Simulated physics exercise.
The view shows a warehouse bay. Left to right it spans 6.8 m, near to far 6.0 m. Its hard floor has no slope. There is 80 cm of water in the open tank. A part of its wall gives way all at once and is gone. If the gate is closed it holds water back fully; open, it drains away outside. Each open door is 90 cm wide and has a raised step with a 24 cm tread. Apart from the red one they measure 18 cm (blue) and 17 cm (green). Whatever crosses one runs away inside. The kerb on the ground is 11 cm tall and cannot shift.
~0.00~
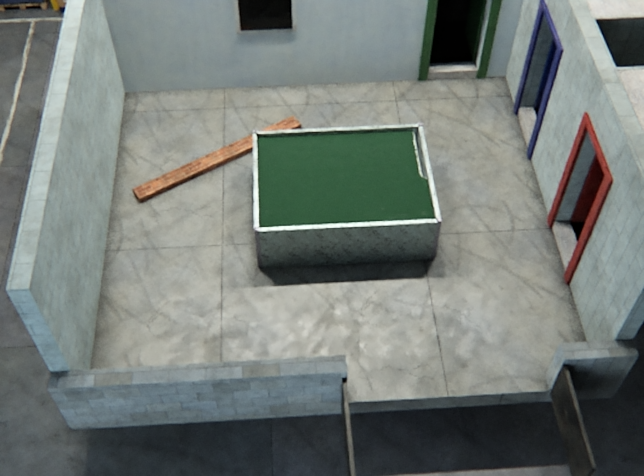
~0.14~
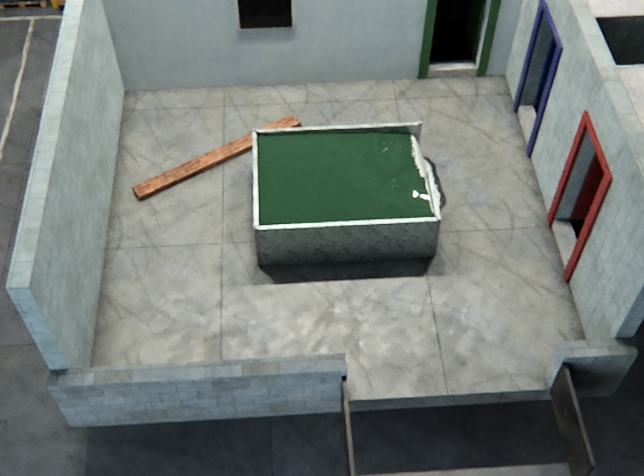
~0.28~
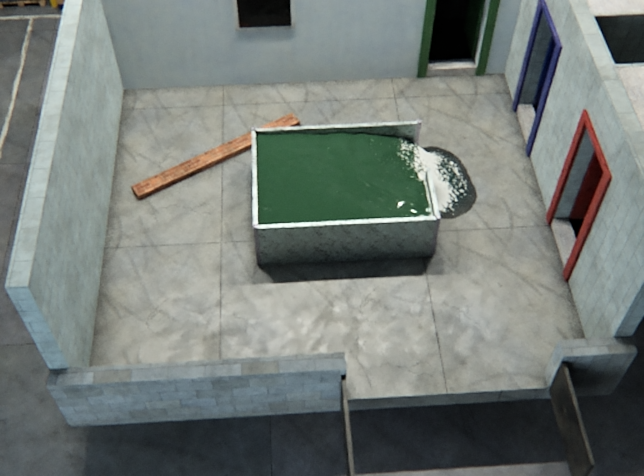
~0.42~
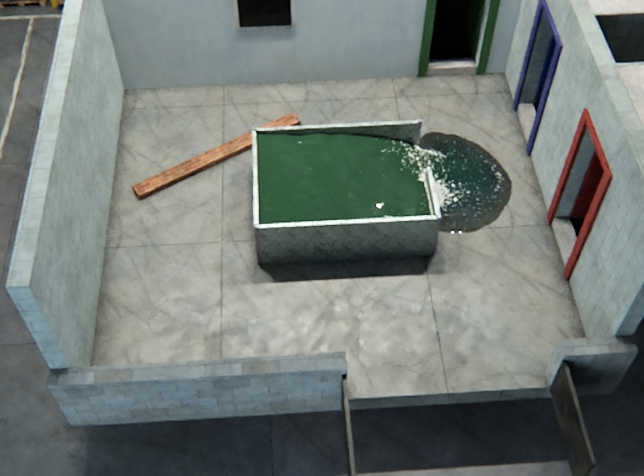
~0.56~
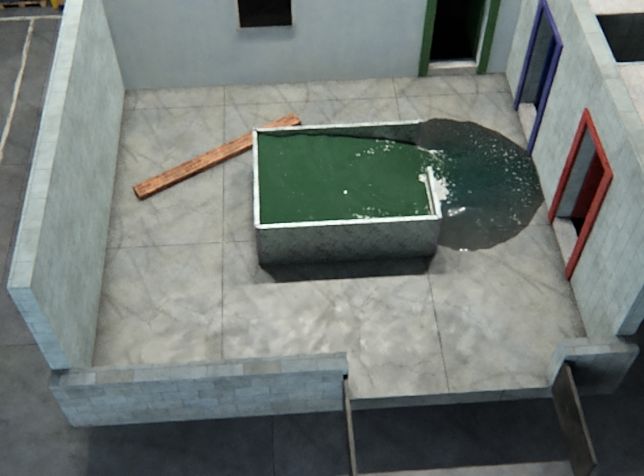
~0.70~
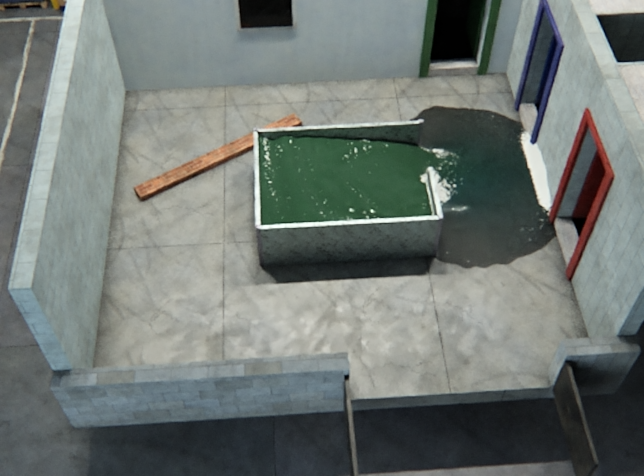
Warehouse bay with green water bursting through the right side of an open tank and spreading across the pale floor.
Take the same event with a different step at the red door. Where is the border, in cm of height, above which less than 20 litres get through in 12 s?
About 16 cm.
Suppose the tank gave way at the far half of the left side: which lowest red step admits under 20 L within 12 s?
About 10.0 cm.
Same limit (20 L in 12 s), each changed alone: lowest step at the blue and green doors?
Roughly 32 cm at blue and 24 cm at green.
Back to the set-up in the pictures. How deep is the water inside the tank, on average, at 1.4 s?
About 58 cm.
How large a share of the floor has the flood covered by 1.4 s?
Near 20 per cent is wet.
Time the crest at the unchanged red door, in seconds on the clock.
Near 2.0 s.
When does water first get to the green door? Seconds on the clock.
Arrival: Green 1.4 s.
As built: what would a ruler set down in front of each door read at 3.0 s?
Depths in cm: Red 17, blue 27, green 26.
After 1.4 s water covers 20 % of the floor, deepest (46 cm) near (529, 170); 19 cm at the red door, 1 litre in over its 17 cm step.
After 3.0 s water covers 40 % of the floor, deepest (38 cm) near (502, 81); 17 cm at the red door, 13 litres in over its 17 cm step.
After 12.0 s water covers 95 % of the floor, deepest (12 cm) near (138, 183); 5 cm at the red door, 15 litres in over its 17 cm step.
At the red door as built, the water arrived by 0.8 s and peaked near 21 cm at 2.0 s.
Run again over the same 12 s with other heights there, 41 litres in over 13 cm, 14 litres over 17.5 cm. The limit of 20 litres is kept from about 16 cm up.
